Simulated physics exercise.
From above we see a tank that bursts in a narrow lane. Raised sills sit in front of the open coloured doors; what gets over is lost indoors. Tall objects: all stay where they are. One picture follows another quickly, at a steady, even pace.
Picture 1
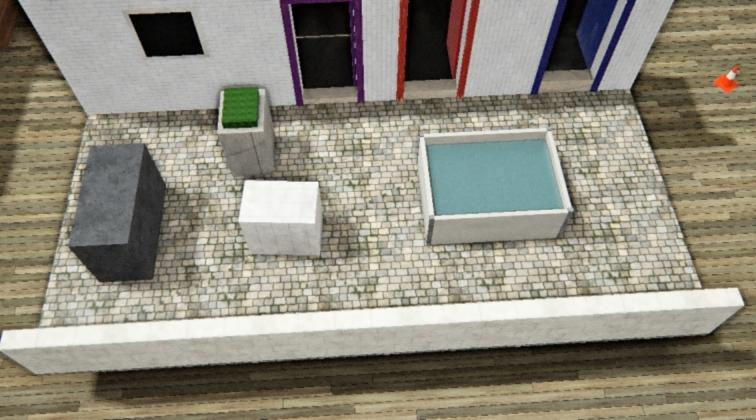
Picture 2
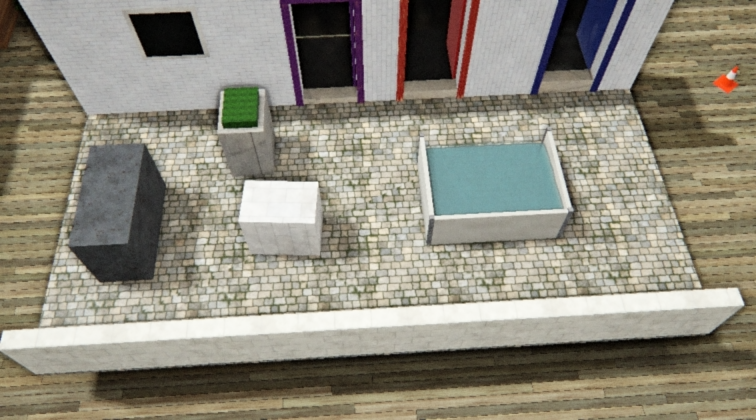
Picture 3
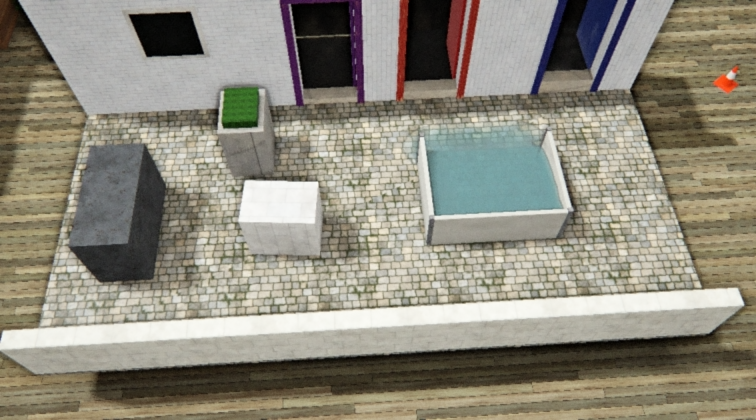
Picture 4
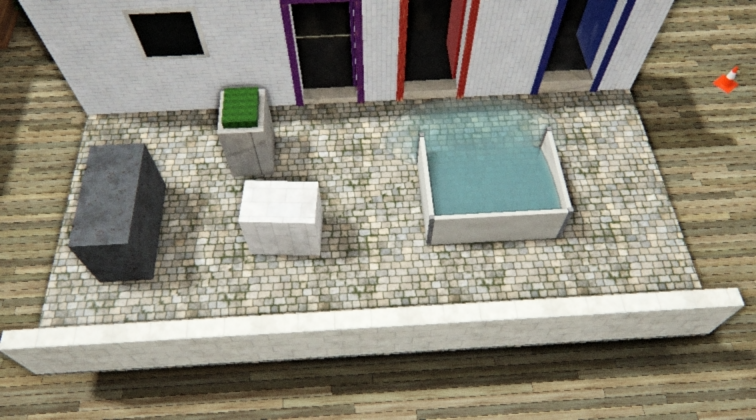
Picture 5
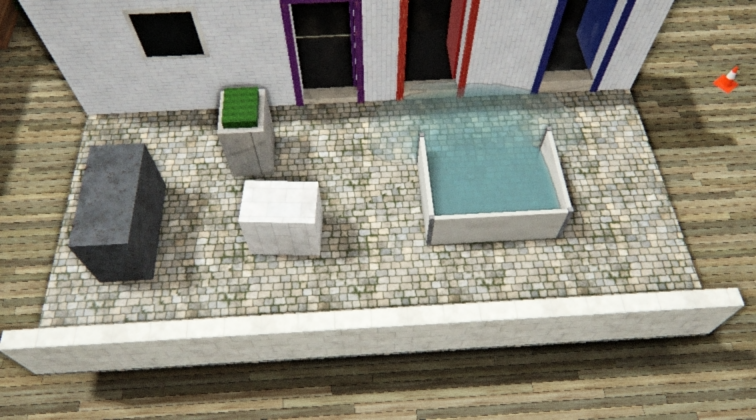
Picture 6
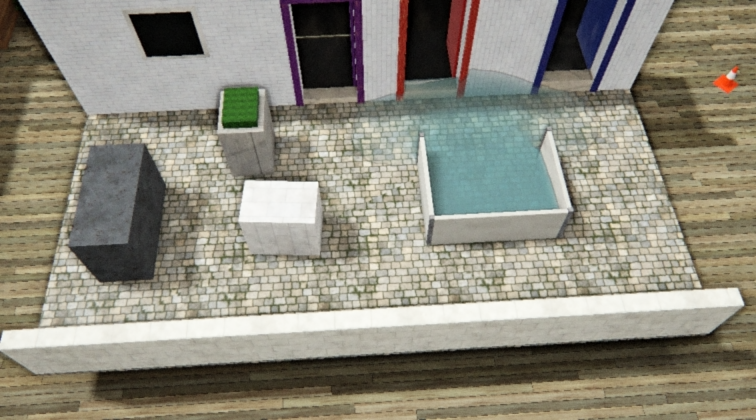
Water pours out over the far side of an open white-walled tank, right of centre in a cobbled lane seen from high above, after that wall disappears. A dark grey block, a planter topped with green and a white block stand to the left, below a white building with purple, red and blue doorways. The thin sheet fans outward across the cobbles towards the doorways, while the camera stays still.
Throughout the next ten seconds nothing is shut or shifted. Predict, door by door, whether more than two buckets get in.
The purple door does not pass two; the blue door does not pass two; the red door passes two.
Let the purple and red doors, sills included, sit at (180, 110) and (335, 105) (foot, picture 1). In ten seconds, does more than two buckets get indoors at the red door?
Well, the red one never reaches the limit, I reckon.
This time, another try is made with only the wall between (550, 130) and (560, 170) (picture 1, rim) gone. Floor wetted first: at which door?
I say the one in blue.
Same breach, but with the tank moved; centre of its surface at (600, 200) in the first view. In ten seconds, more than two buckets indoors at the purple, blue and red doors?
So here's how it goes: Purple comes up short, blue clears the threshold, and red comes up short.
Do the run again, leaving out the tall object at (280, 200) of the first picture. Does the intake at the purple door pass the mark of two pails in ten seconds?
Result: The purple door gets less.
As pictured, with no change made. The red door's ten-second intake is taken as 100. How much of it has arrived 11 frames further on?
Something like 95 in a hundred.
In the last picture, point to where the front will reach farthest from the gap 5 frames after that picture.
I would point to (277, 109).
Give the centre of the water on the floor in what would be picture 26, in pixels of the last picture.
I'd point to (415, 149).
A moment on, water covers 15 % of the floor; the purple door wet at the sill, nothing in, the blue door wet at the sill, nothing in, the red door over two buckets in.
Next, water covers 30 % of the floor; the purple door wet at the sill, nothing in, the blue door wet at the sill, nothing in, the red door far over two buckets in.
Then, water covers 40 % of the floor; the purple door wet at the sill, nothing in, the blue door wet at the sill, nothing in, the red door far over two buckets in.
Later, water covers 55 % of the floor; the purple door wet at the sill, nothing in, the blue door wet at the sill, nothing in, the red door far over two buckets in.
In the end, water covers 60 % of the floor; the purple door wet at the sill, nothing in, the blue door wet at the sill, nothing in, the red door far over two buckets in.
